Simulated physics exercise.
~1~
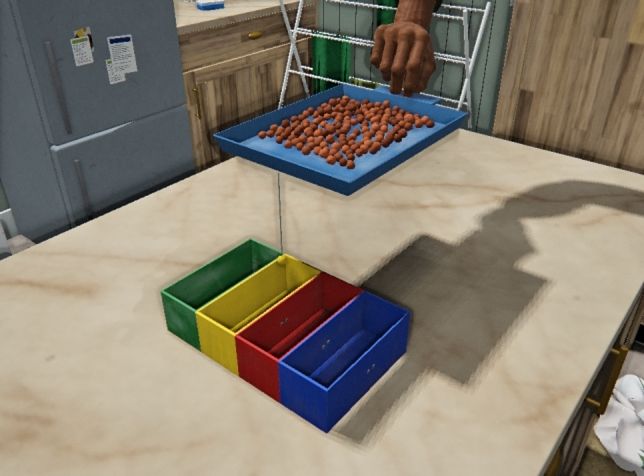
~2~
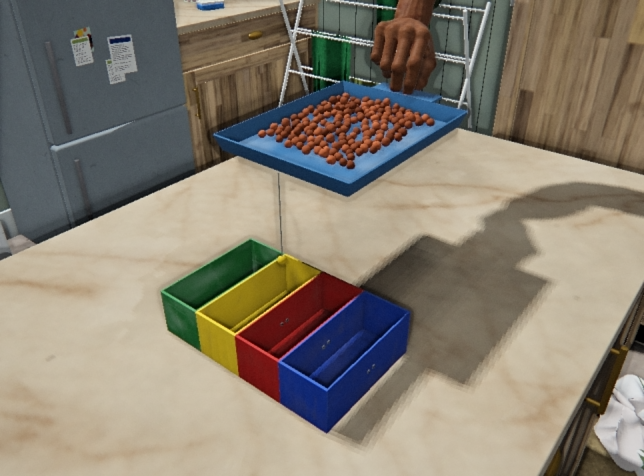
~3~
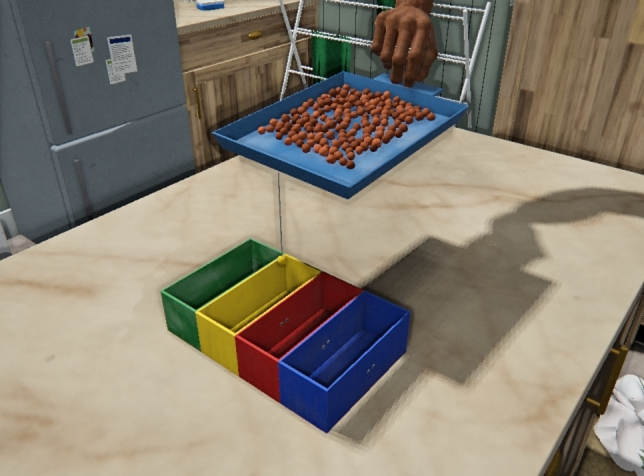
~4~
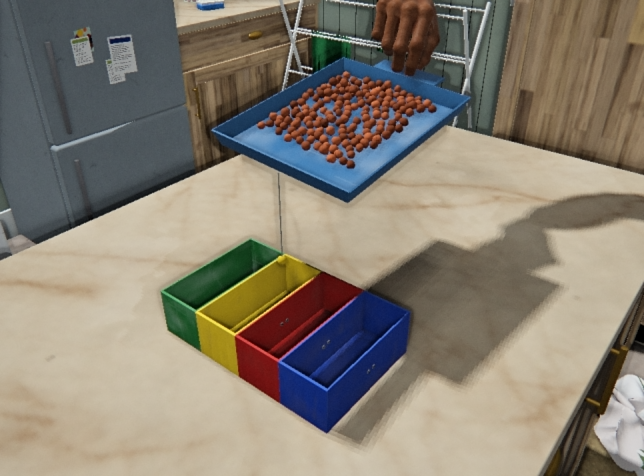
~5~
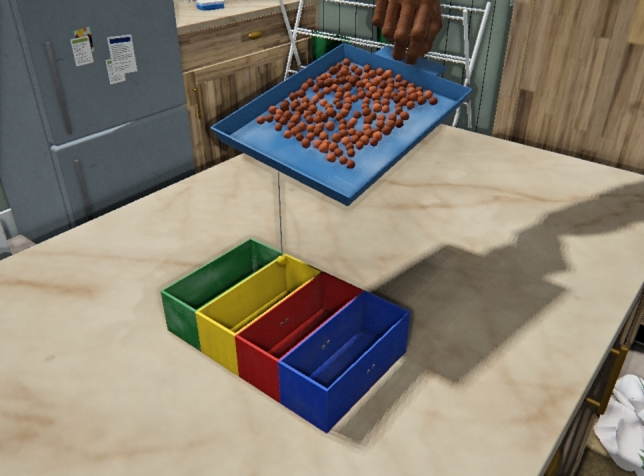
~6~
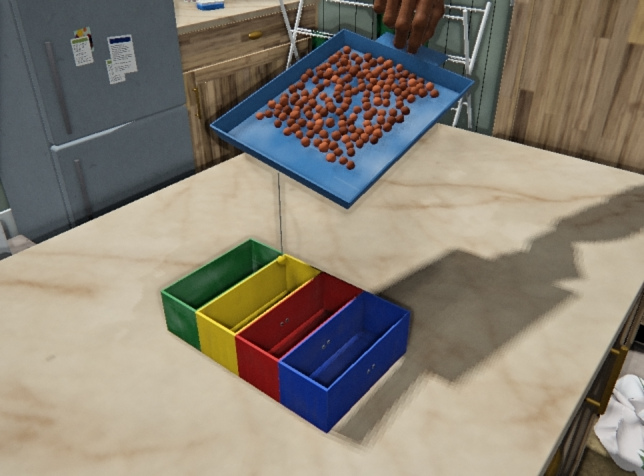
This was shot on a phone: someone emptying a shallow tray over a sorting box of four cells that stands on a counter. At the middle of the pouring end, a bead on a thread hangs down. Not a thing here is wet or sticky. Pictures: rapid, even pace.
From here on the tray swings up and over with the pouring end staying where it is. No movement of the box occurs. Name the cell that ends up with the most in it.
Most ends up in the red cell.
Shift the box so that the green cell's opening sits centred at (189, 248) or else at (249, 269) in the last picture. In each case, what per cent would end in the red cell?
That makes 0 per cent, followed by 80 per cent.
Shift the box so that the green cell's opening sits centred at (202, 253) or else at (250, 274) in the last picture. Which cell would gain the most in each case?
Taking the two placings in order, you'd get the blue one and then the red one.
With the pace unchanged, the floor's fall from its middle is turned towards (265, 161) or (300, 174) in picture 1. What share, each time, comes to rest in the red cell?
0 %, give or take, and then 40 %.
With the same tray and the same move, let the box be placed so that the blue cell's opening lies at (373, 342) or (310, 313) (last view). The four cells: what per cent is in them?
Estimates in order: 100 percent, 70 percent.
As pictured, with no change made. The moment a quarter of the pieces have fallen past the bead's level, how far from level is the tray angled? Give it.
About 90° of tilt.
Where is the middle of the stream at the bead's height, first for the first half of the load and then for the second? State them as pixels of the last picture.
First close to (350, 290), next close to (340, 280).
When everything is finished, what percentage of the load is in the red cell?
My estimate is some 60 %.
Soon, tray tipped steeply; nearly all on the tray; a stray few in the blue cell; a stray few falling or outside the box.
A while on, tray tipped past a quarter turn; a small part on the tray; about half in the red cell; about a third in the blue cell; a stray few in the yellow cell; a small part falling or outside the box.
Towards the end, tray tipped past a quarter turn; about two thirds in the red cell; about a third in the blue cell; a stray few in the yellow cell; a stray few falling or outside the box.
Finally, tray tipped past a quarter turn; about two thirds in the red cell; about a third in the blue cell; a stray few in the yellow cell; none in the green cell; a stray few outside the box.
